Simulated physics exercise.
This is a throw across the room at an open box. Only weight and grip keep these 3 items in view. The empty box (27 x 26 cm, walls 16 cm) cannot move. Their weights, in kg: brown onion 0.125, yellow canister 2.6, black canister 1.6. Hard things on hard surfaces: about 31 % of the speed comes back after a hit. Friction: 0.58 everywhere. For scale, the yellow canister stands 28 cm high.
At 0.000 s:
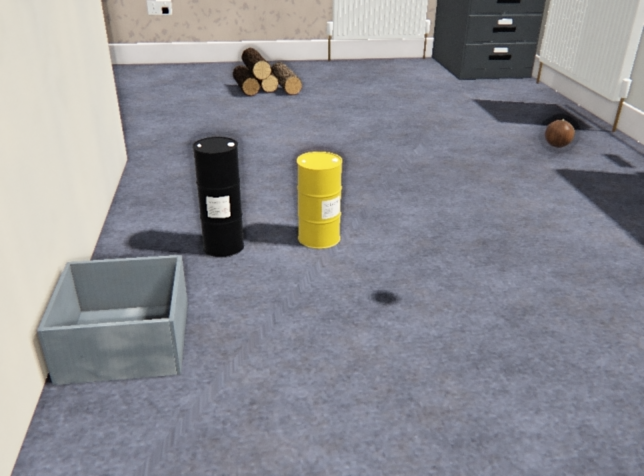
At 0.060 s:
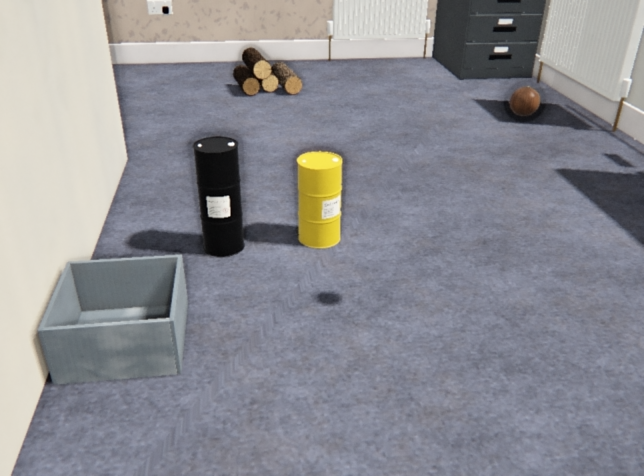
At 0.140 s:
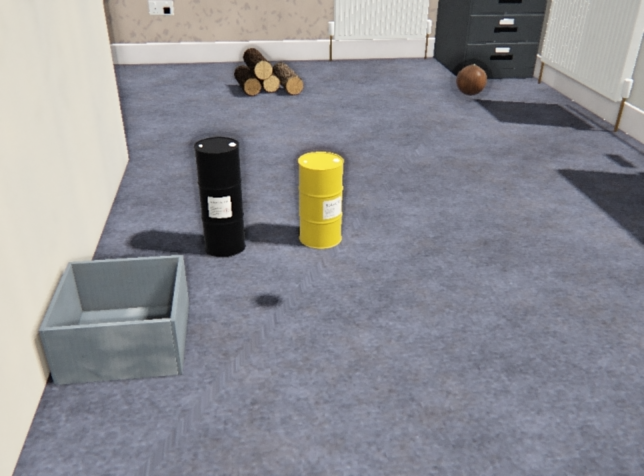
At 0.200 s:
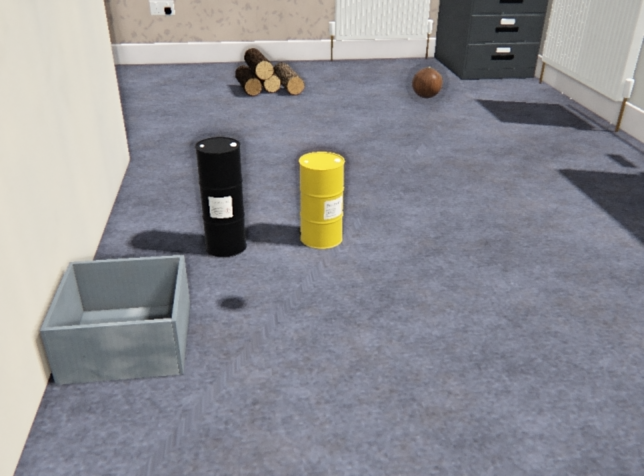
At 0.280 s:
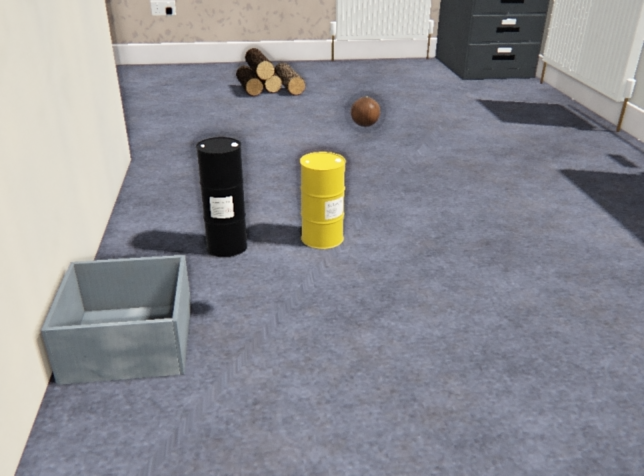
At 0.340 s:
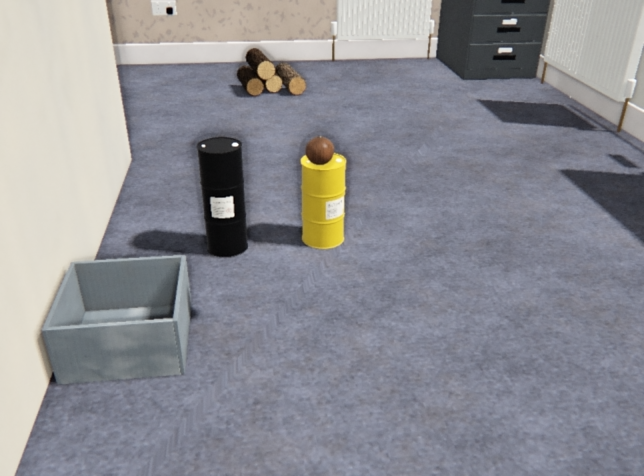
In a carpeted room with an open grey box and black and yellow canisters, a round brown object rose leftward through the air, then dropped until it appeared at the yellow canister's top.
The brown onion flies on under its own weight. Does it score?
The onion misses or hops out.
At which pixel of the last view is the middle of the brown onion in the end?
Around (315, 318).
After 0.54 s, onion outside, 18 cm from the box's middle; brown onion near (202, 318).
After 0.74 s, 27 cm to go; brown onion near (235, 273).
After 1.04 s, onion outside, 39 cm from the box's middle; brown onion near (283, 320).
At rest (2.6 s), onion outside, 47 cm from the box's middle; the bystanders in place, give or take 10 cm. Seen from the same camera at the end, brown onion near (315, 318).
